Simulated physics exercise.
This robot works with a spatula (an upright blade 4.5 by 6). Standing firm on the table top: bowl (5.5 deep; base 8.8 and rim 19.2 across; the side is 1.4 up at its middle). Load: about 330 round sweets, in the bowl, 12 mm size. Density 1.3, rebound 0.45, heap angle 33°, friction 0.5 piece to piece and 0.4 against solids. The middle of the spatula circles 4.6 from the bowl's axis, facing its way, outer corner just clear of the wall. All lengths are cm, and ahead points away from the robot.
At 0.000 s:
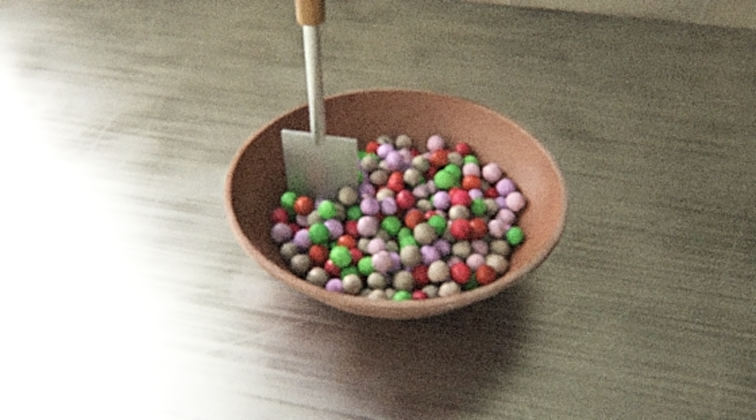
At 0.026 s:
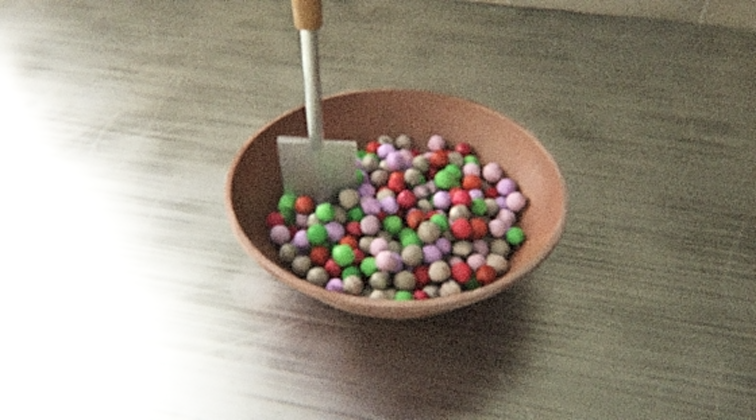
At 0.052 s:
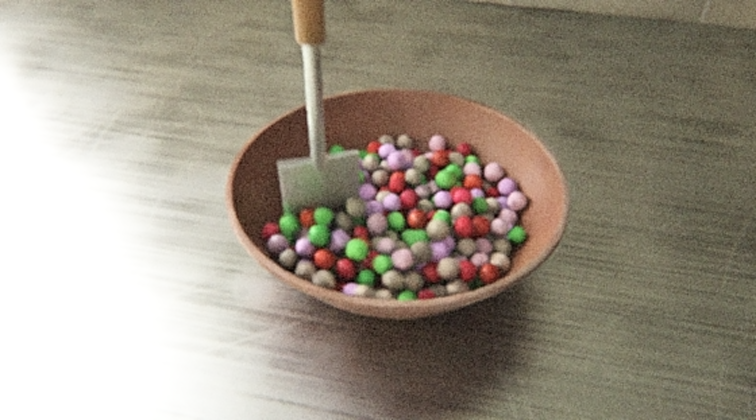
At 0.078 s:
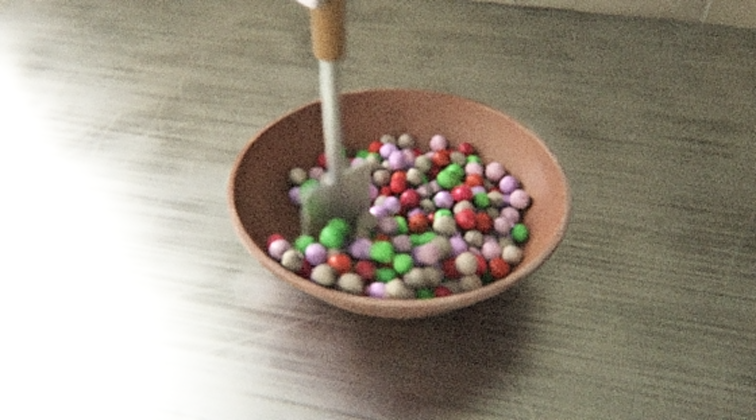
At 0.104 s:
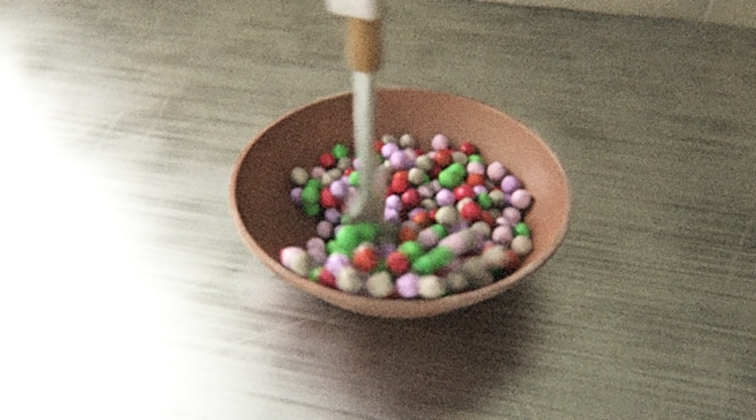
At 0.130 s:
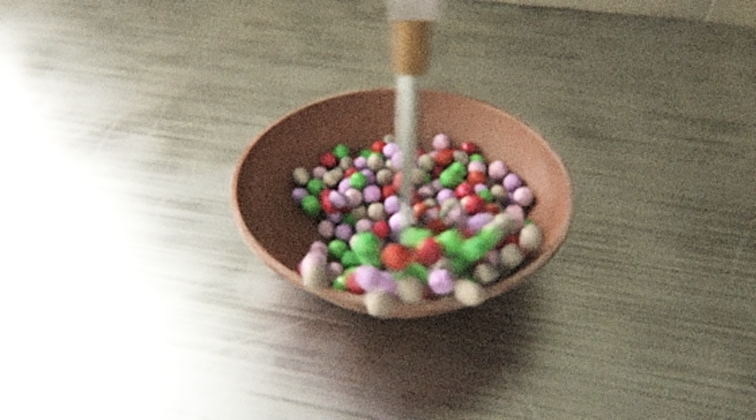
The clip opens on a terracotta-coloured bowl of small red, green, lilac, pink and beige balls, with a spatula upright at its left side. The spatula moves toward the viewer, then sweeps right around the bowl, pushing balls into a blurred ridge along the near side.
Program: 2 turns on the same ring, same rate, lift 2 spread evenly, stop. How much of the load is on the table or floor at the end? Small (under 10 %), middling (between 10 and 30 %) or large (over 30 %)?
Share on the table or floor: Large (over 30 %).
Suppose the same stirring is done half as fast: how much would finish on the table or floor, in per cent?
It would be near 15 per cent.
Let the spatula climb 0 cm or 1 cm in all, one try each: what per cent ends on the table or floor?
Some 60 and 50 per cent.
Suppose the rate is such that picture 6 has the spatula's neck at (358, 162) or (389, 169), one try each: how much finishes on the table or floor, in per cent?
Some 25 and 40 per cent.
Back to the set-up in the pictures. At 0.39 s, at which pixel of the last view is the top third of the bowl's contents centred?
Around (297, 166).
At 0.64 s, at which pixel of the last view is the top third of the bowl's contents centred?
Near (400, 216).
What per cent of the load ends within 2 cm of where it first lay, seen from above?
About 5 per cent.
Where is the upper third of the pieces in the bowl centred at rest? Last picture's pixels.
At about (394, 215).
After 0.39 s, 342° round, highest piece 11 above the table; 221 in the bowl, 64 on the table or floor, 41 in flight or on the tool.
After 0.64 s, 222° round, highest piece 7 above the table; 189 in the bowl, 132 on the table or floor, 5 in flight or on the tool.
After 0.97 s, 0° round, highest piece 4 above the table; 189 in the bowl, 137 on the table or floor.
After 1.67 s, 0° round, highest piece 4 above the table; 189 in the bowl, 137 on the table or floor.
At rest, 189 in the bowl, 137 on the table or floor. That is 42 % on the table or floor.
